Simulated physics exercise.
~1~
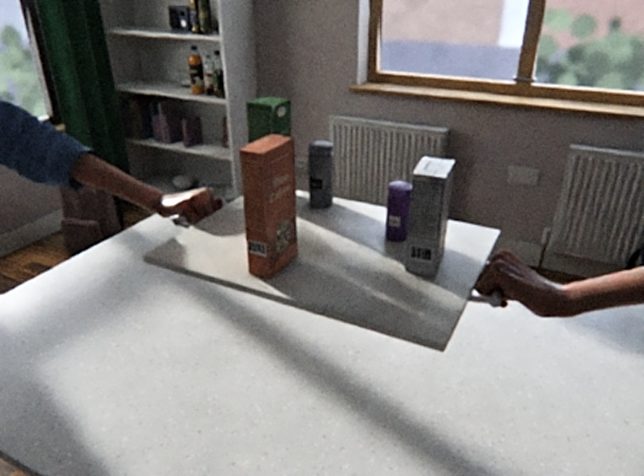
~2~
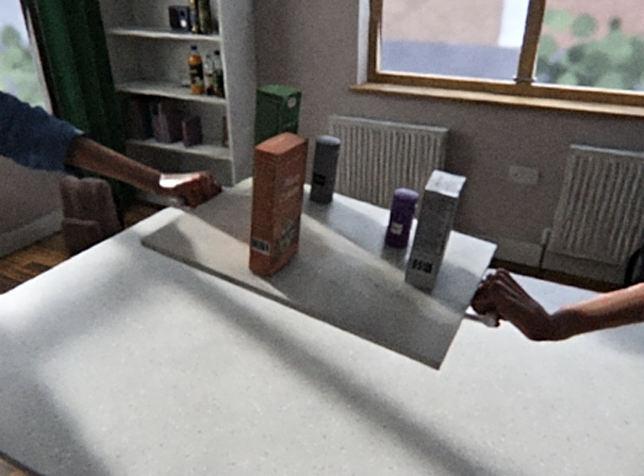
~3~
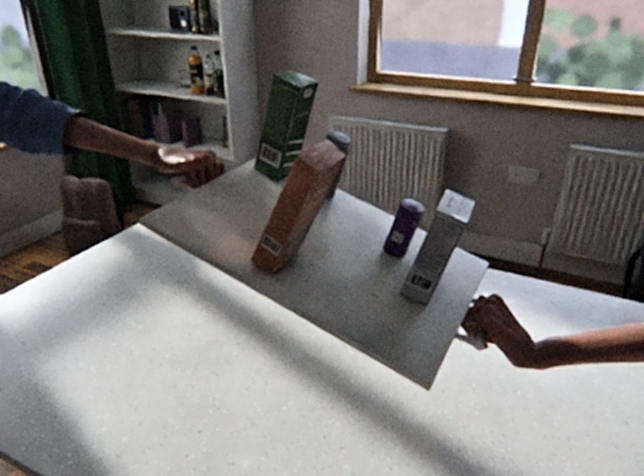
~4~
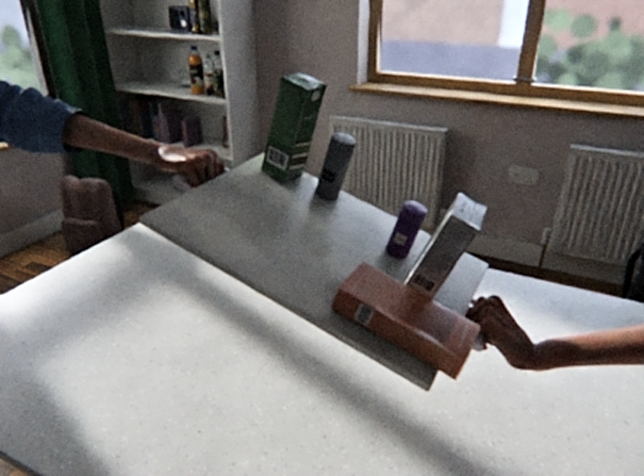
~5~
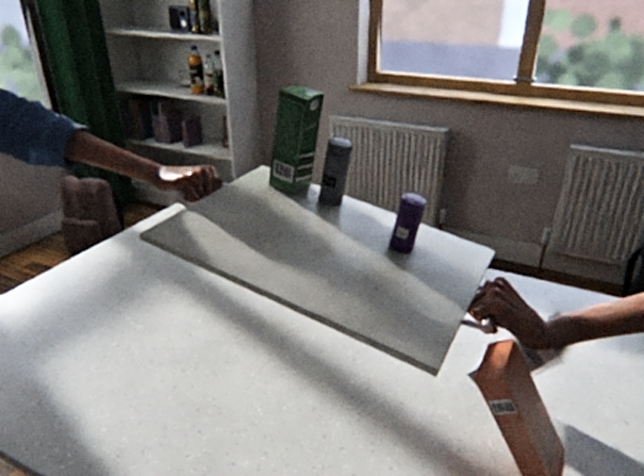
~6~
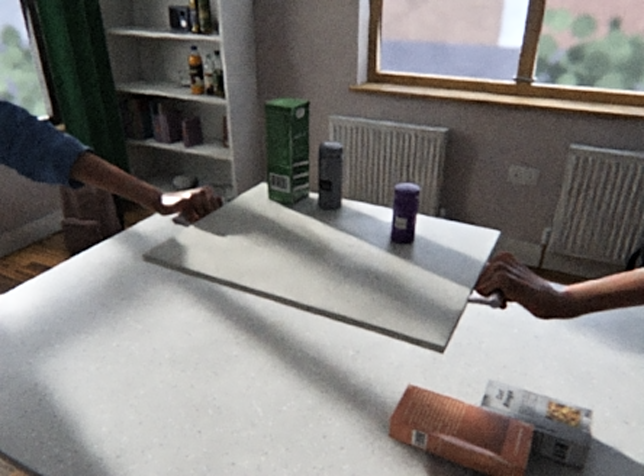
Two hands tilting a tray down to the right and levelling it, orange and white packets toppling off onto the table.
